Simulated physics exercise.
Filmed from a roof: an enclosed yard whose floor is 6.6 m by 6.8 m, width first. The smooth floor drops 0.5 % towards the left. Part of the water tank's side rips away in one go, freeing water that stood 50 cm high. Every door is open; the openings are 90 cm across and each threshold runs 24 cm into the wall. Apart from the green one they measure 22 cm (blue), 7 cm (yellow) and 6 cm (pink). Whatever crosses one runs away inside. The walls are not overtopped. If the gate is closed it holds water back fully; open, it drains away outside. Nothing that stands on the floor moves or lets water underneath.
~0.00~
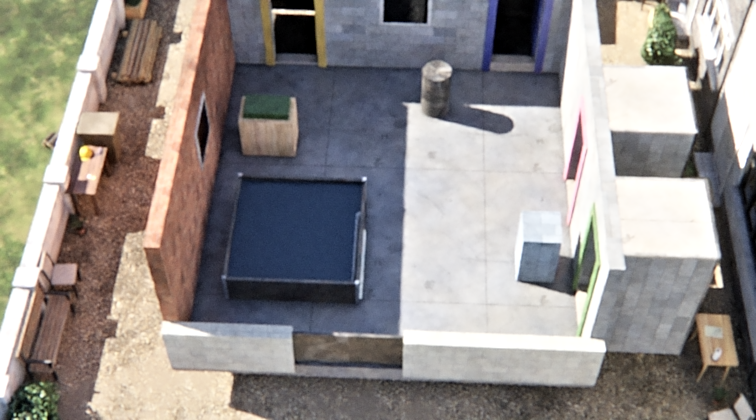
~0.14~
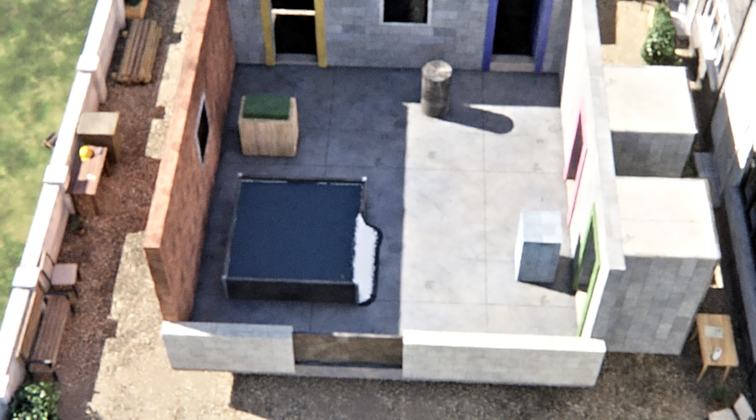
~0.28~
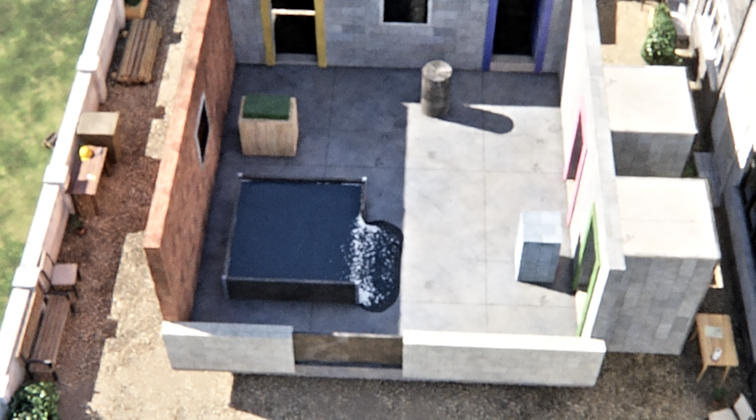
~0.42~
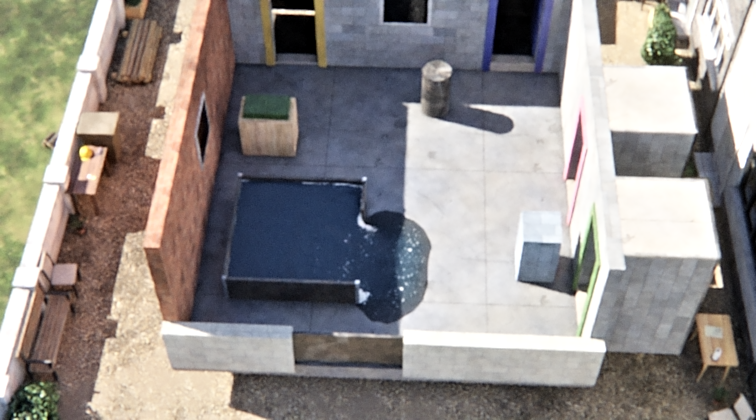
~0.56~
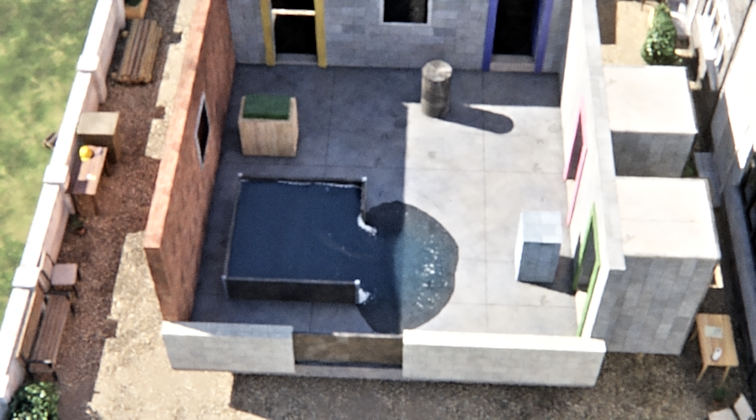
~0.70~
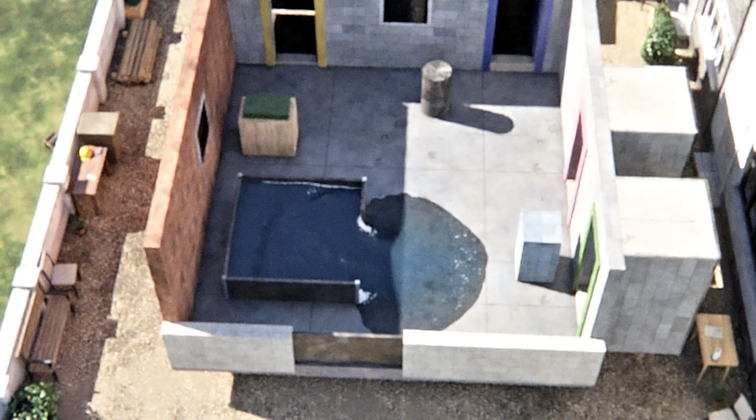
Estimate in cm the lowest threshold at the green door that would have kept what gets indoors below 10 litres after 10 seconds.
It would have to be roughly 23 cm high.
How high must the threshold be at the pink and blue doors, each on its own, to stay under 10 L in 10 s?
About 14.5 cm at pink and 11.5 cm at blue.
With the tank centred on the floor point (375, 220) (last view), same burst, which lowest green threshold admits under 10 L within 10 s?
About 18 cm.
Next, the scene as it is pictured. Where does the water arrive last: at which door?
It is the yellow one.
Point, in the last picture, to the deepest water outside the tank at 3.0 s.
At about (530, 334).
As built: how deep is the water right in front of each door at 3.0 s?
In cm: Blue 0, green 26, yellow 0, pink 16.
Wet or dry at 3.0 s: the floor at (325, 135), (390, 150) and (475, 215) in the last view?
In that order: Not reached, not reached, under water.
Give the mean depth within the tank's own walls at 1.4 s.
About 35 cm.
After 1.4 s water covers 25 % of the floor, deepest (27 cm) near (363, 284); it has not reached the green door.
After 3.0 s water covers 35 % of the floor, deepest (33 cm) near (530, 334); 26 cm at the green door, 8 litres in over its 19 cm threshold.
After 10.0 s water covers 90 % of the floor, deepest (10 cm) near (236, 305); 6 cm at the green door, 30 litres in over its 19 cm threshold.
At the green door as built, the water arrived by 1.5 s and peaked near 26 cm at 3.0 s.
Run again over the same 10 s with other heights there, 34 litres in over 18.5 cm, 4 litres over 25.5 cm. The limit of 10 litres is kept from about 23 cm up.
